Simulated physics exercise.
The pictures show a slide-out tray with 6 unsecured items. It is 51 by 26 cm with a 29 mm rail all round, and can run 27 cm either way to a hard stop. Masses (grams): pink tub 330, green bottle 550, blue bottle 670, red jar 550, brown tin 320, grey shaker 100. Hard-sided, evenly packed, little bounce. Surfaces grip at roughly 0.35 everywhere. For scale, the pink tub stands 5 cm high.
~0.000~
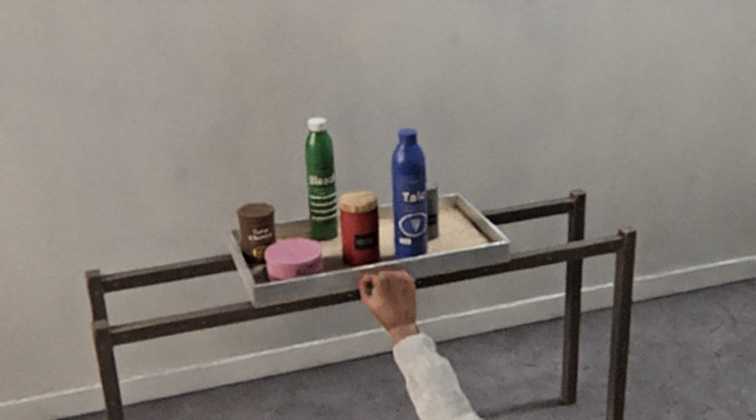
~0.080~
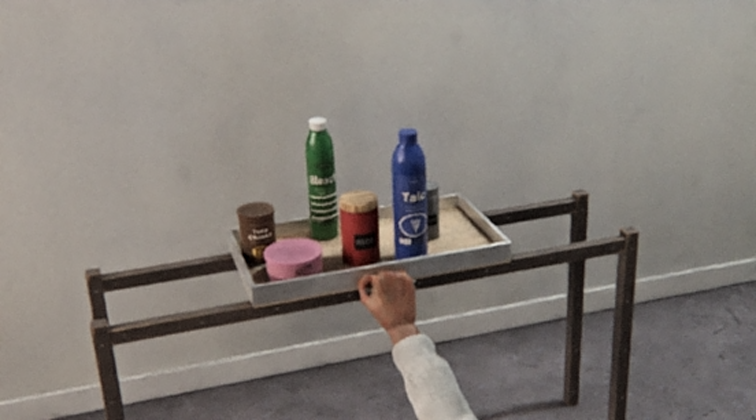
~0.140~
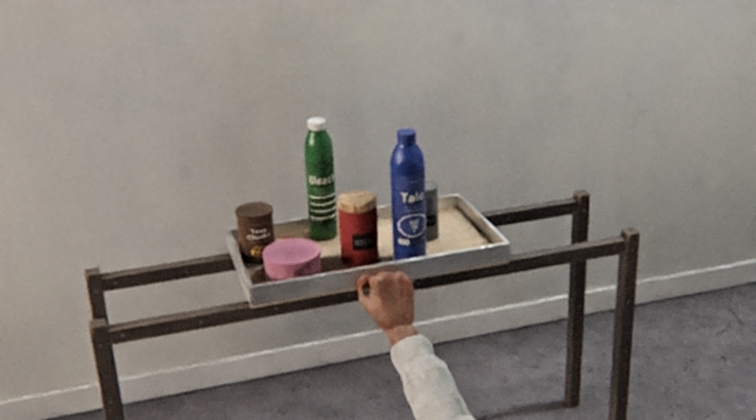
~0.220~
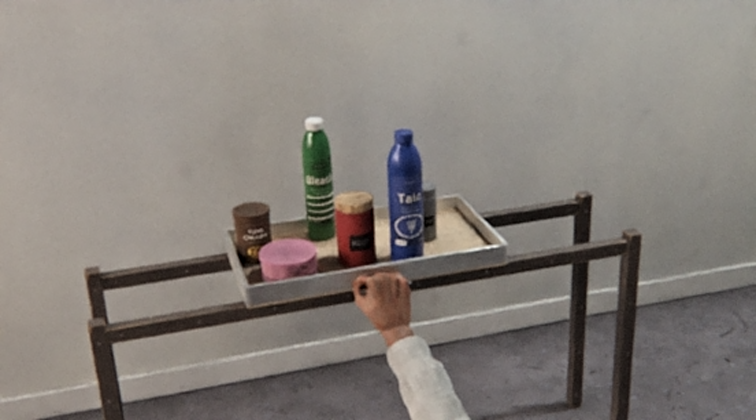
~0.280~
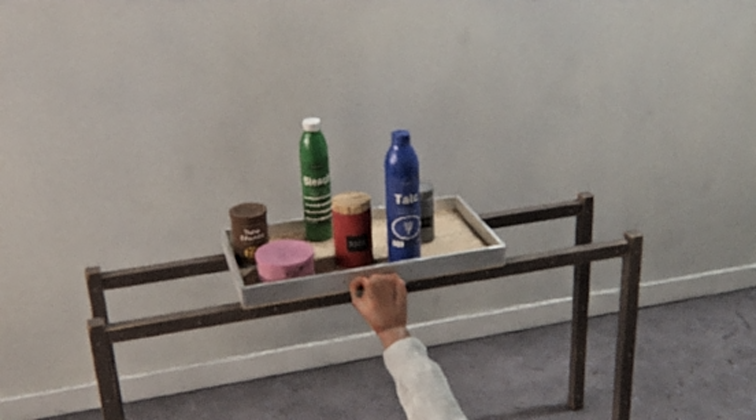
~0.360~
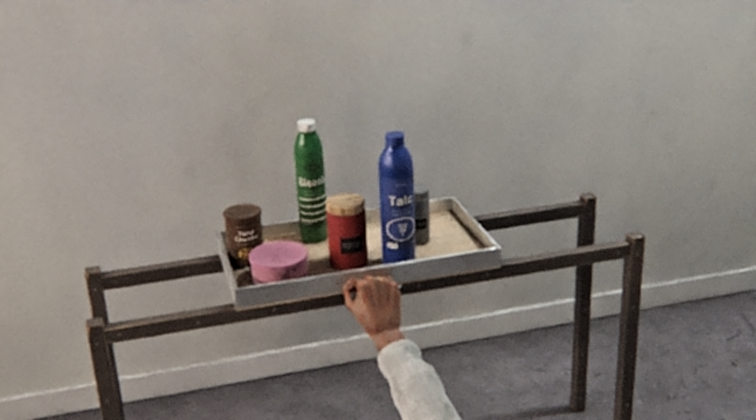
The clip opens on a shallow tray of six containers, including a green bottle, a blue bottle and a pink tub, resting across a dark-railed frame, with a hand at its front edge. The tray barely moves at first, then slides slightly left together with the hand, the containers staying upright.
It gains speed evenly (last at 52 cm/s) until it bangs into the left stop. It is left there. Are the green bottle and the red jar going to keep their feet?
The green bottle falls over, the red jar is still upright.
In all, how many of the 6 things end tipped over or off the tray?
That comes to 2.
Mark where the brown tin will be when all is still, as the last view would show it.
At about (119, 256).
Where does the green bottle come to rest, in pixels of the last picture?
At about (114, 240).
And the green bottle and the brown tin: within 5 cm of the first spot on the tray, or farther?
The green bottle gets shifted; the brown tin holds its spot.
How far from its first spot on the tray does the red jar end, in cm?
About 6 cm.
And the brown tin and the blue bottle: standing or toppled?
The brown tin is still upright; the blue bottle falls over.
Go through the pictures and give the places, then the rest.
In the first frame, tray midway; green bottle (321, 179); red jar (360, 228).
In the second frame, tray midway; brown tin (258, 234).
In the third frame, tray midway; pink tub (292, 263); blue bottle (408, 197).
In the fourth frame, tray 1 cm left; brown tin (253, 234); grey shaker (424, 212).
In the fifth frame, tray 1 cm left; pink tub (286, 264); blue bottle (403, 199).
In the sixth frame, tray 3 cm left; green bottle (311, 181); red jar (347, 232).
After 1.46 s, tray 27 cm left; green bottle leaning 47° near (132, 215); red jar slid 3 cm near (206, 253); blue bottle leaning 18°.
After 2.36 s, tray 27 cm left; blue bottle now off the tray; green bottle on its side near (113, 240); red jar slid 6 cm near (195, 250).
At rest (3.0 s), off the tray and tipped over, blue bottle; tipped over on the tray, green bottle; not toppled but over 5 cm from the start, red jar; the other 3 in place, give or take 5 cm. In the last view, green bottle near (114, 240), red jar near (195, 250).
